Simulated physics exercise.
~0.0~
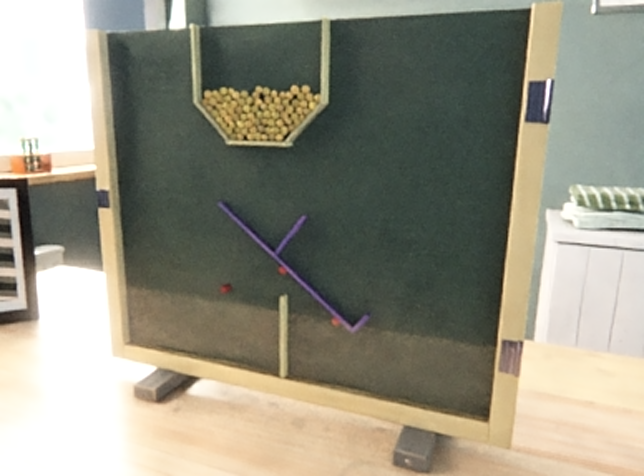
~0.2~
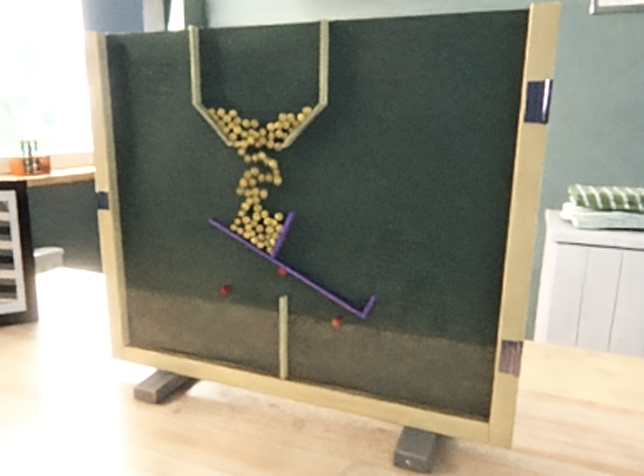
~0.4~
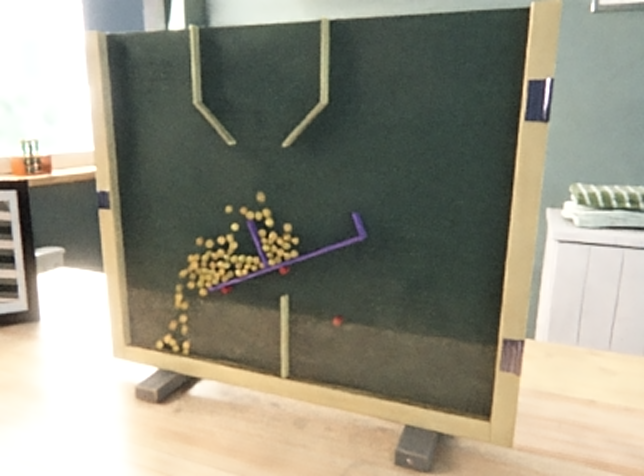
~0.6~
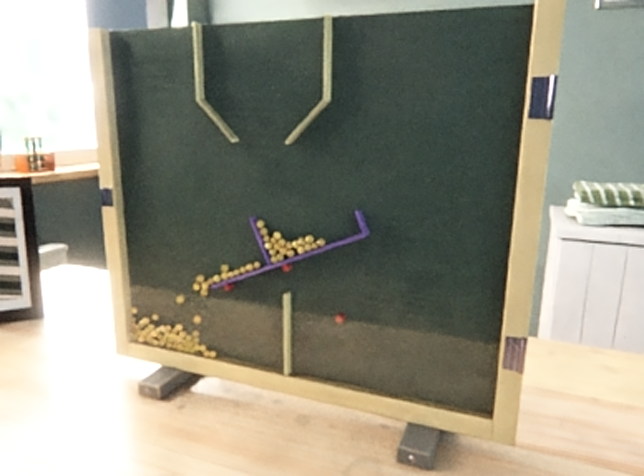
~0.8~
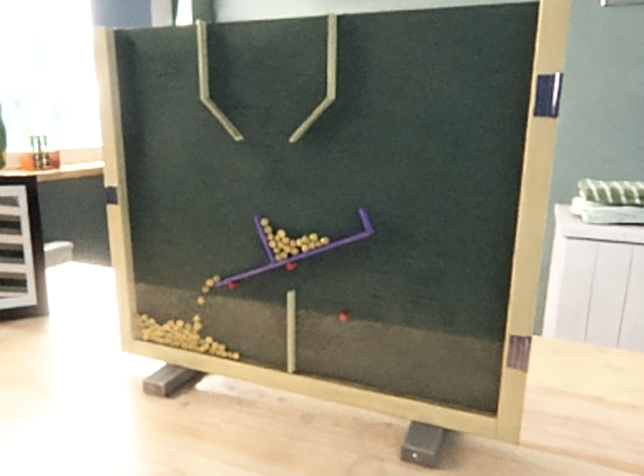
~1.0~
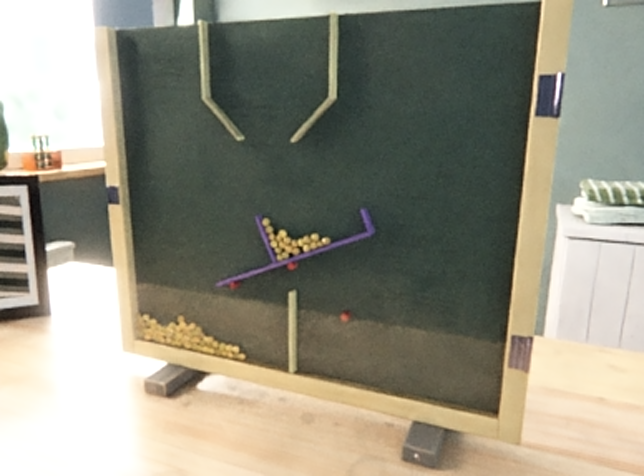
Dried chickpeas poured from a hopper onto a purple seesaw tray, which tipped from leaning right to leaning left and spilled most of them into the left bin, while some stayed on the tray against its upright divider and the right bin stayed empty.
